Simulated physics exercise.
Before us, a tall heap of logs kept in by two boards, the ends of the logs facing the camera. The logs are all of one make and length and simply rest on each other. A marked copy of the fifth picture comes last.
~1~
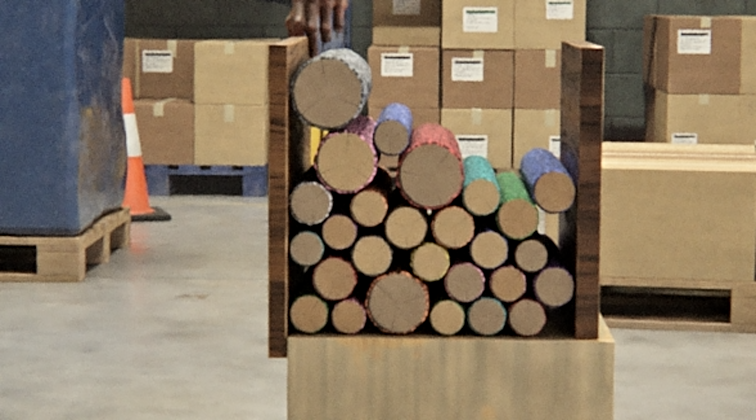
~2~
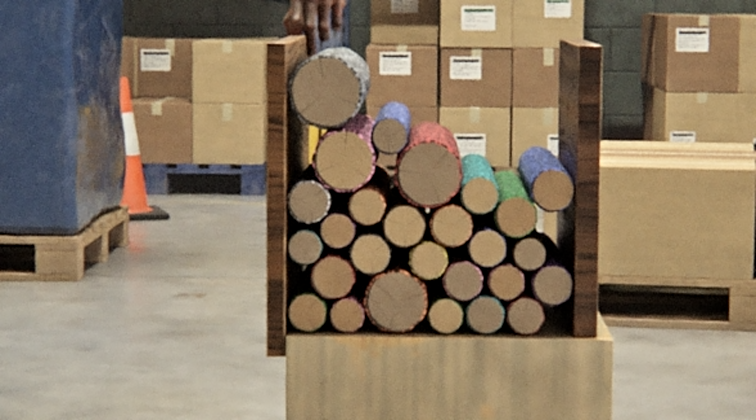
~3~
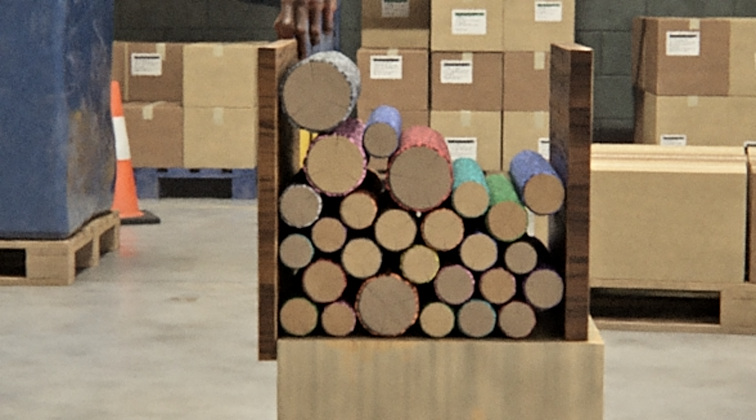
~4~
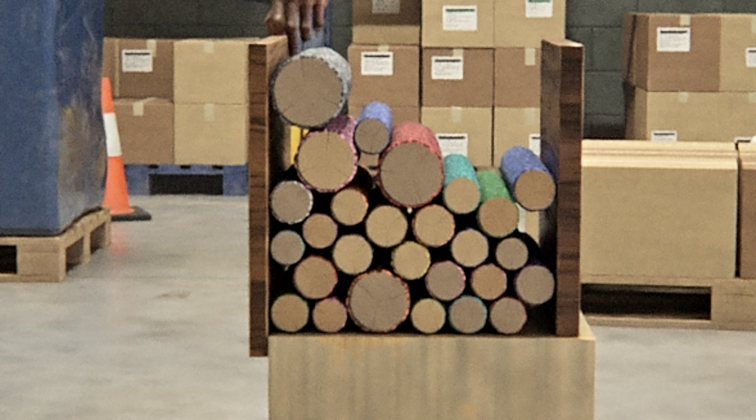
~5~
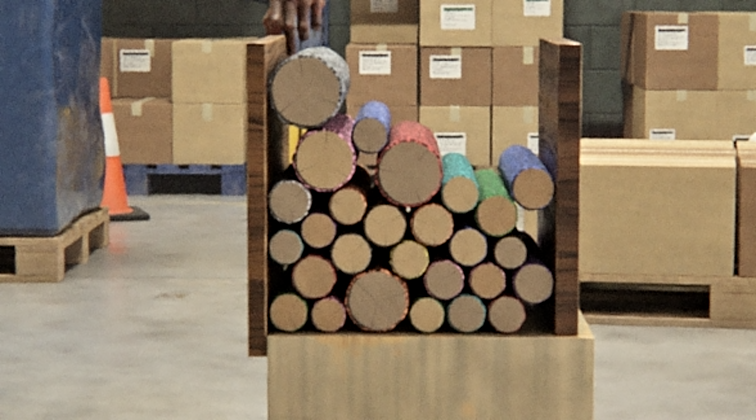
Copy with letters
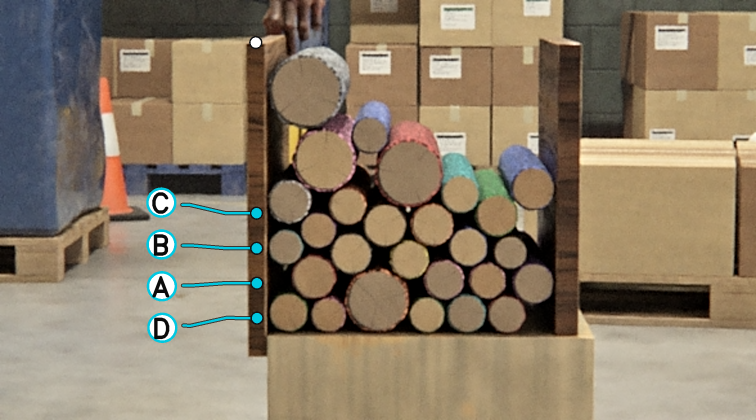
The clip opens on a tall heap of logs stacked between two upright boards, their round ends facing the camera, with a hand at the large log on the upper left. The whole view then drifts slightly left, background included, while the logs and hand show no clear movement of their own.
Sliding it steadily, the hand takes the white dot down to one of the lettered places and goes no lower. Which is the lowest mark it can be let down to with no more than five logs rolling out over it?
Slide it to A.
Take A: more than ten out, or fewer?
It loses fewer than ten.
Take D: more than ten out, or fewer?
Fewer than ten.
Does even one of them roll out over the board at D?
Yes.
On the marked copy, A at (256, 283); B at (256, 248); C at (256, 213); D at (257, 318); the white dot at (255, 43).
Following A. Soon after the start, top of the board (267, 144).
Later, top of the board (267, 253).
In the end, top of the board (267, 282), four out over the board.
As for the rest, B none out over the board; C none out over the board; D more than five out over the board.
